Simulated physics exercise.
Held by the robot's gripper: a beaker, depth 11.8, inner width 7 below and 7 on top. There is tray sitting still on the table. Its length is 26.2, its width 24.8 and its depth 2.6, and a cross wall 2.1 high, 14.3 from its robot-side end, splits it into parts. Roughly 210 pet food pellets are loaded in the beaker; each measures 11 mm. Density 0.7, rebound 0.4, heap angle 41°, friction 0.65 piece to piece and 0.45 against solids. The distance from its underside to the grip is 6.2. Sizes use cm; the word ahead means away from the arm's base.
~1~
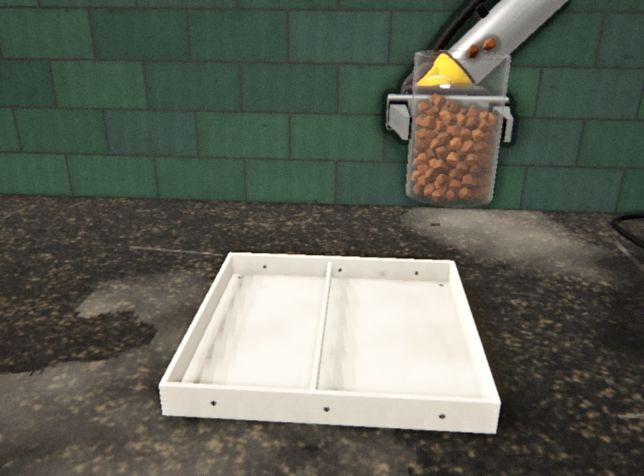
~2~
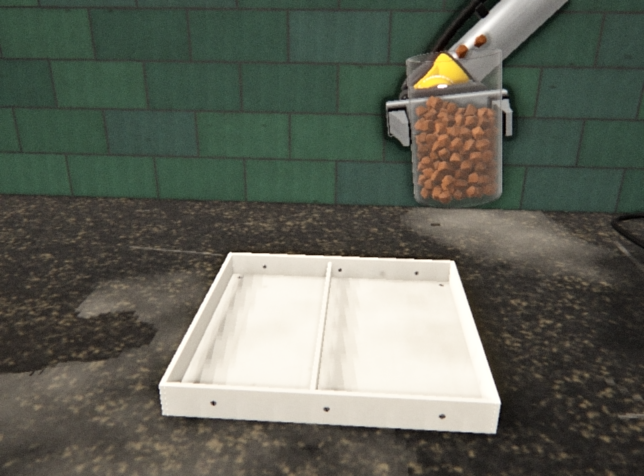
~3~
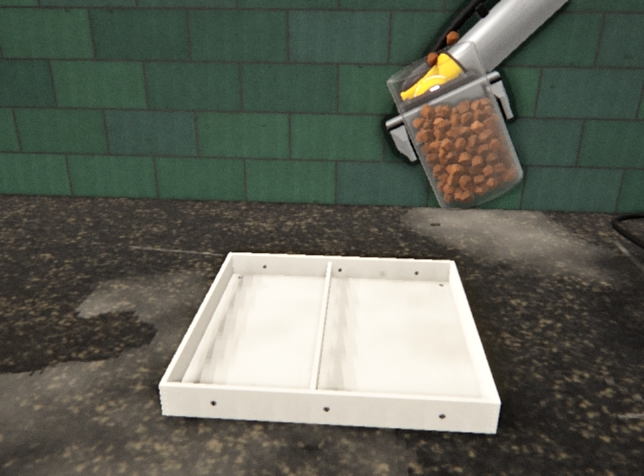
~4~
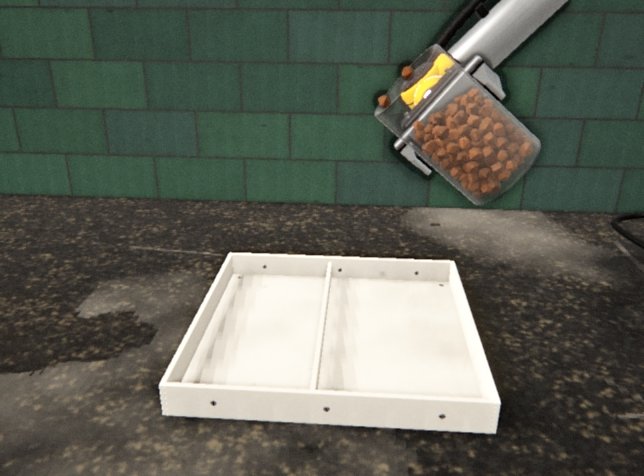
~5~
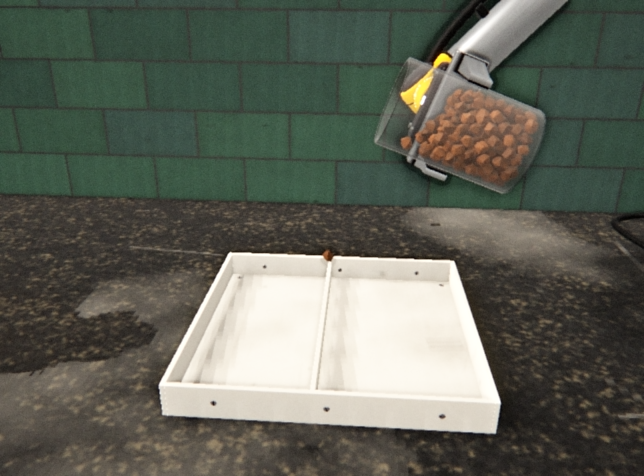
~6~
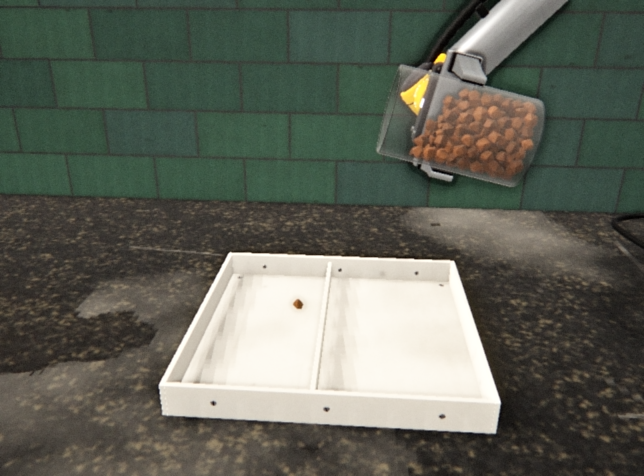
Clear beaker of brown pellets tilting leftward in a robot gripper above a divided white tray, one pellet dropping into the tray.
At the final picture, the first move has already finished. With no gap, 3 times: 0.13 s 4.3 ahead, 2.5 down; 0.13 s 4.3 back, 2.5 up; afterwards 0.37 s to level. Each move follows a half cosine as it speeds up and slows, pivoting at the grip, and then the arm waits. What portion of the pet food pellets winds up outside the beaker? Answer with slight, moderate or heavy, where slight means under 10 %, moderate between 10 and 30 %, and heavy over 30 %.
Slight, under 10 %.
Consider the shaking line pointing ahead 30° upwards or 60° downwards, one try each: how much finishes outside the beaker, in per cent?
First try some 55 %, second try some 0 %.
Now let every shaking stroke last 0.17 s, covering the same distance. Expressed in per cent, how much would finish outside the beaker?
About 0 per cent in that case.
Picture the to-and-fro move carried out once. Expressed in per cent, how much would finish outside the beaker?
It would come to around 5 %.
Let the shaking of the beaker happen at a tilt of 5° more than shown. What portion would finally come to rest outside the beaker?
In that case some 15 per cent.
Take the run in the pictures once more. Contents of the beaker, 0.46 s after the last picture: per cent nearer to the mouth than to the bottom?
Around 30 per cent of it.
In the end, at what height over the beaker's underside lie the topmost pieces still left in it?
Roughly 9.5 centimetres.
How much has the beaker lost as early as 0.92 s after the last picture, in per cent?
Share gone by then: Near 5 %.
Then, 0.46 s after the last picture, tilted 77° forward, highest piece 23 above the table; 205 in the beaker, 5 in the far-side part, 1 in the robot-side part, 1 in flight or on a rim.
Then, 0.92 s after the last picture, tilted 53° forward, highest piece 23 above the table; 200 in the beaker, 7 in the robot-side part, 5 in the far-side part.
Then, 1.35 s after the last picture, level, highest piece 25 above the table; 200 in the beaker, 7 in the robot-side part, 5 in the far-side part.
Then, 2.40 s after the last picture, level, highest piece 25 above the table; 200 in the beaker, 7 in the robot-side part, 5 in the far-side part.
Final count, 200 in the beaker, 7 in the robot-side part, 5 in the far-side part. That is 6 % outside the beaker.
